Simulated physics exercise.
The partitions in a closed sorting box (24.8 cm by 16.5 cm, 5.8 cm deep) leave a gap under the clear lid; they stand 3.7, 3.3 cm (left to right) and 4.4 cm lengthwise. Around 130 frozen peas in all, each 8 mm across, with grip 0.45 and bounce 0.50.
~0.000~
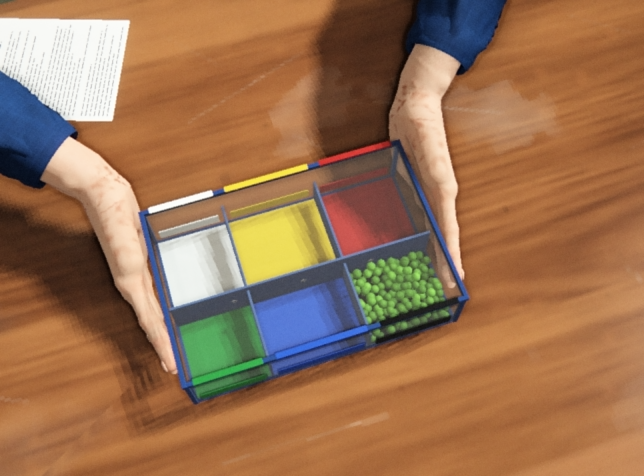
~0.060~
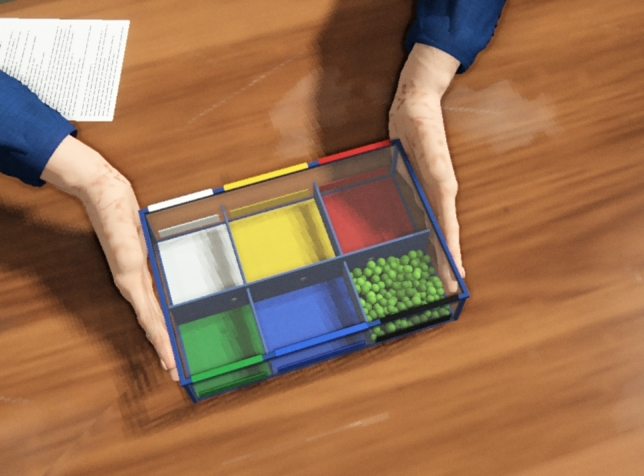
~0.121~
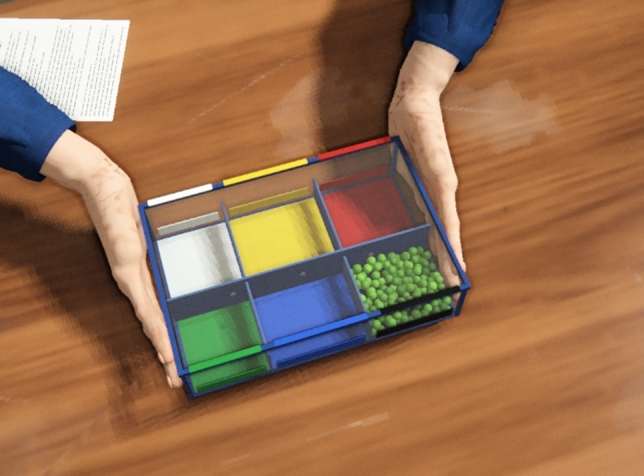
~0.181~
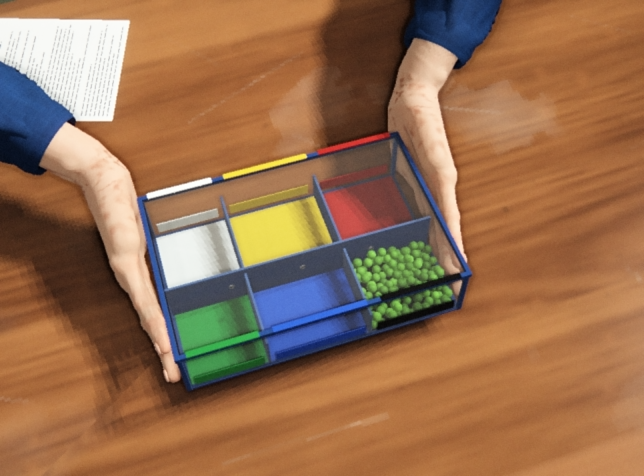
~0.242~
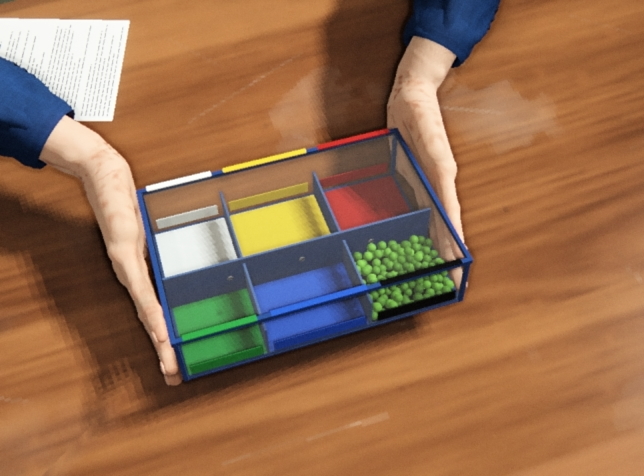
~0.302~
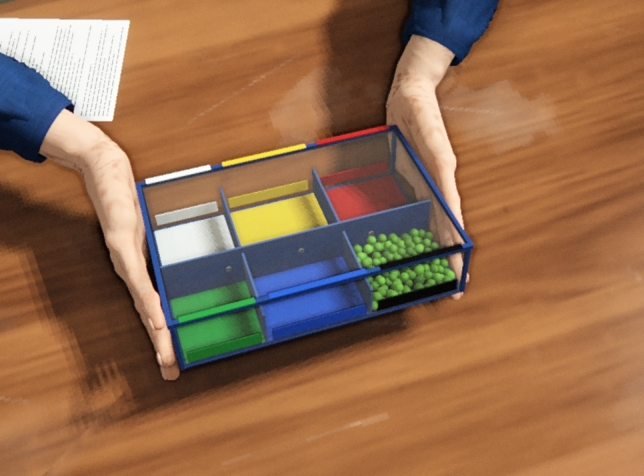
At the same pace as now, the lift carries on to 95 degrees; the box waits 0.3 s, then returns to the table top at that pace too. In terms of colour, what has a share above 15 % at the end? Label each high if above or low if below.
Red: High; blue: Low; green: Low; yellow: Low; white: Low; black: High.
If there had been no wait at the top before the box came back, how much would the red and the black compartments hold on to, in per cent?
Final amounts, red 30% and black 70%.
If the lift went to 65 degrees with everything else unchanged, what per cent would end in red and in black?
With that change, red ends at 0 percent while black ends at 100 percent.
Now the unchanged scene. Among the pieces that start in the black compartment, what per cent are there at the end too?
About 60 in a hundred.
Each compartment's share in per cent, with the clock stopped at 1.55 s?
Red 20; blue 0; green 0; yellow 0; white 0; black 80.
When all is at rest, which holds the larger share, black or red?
Answer: Black.
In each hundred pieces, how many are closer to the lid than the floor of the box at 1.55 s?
Close to 50 in a hundred.
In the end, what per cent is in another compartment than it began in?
35 percent.
After 1.55 s, tilt 95 degrees; red 20 %, black 80 %.
Then, at 2.39 s, tilt 47 degrees; red 35 %, black 65 %.
After 3.24 s, tilt 0 degrees; red 35 %, black 65 %.
At rest (3.7 s), red 35 %, blue 0 %, green 0 %, yellow 0 %, white 0 %, black 65 %.
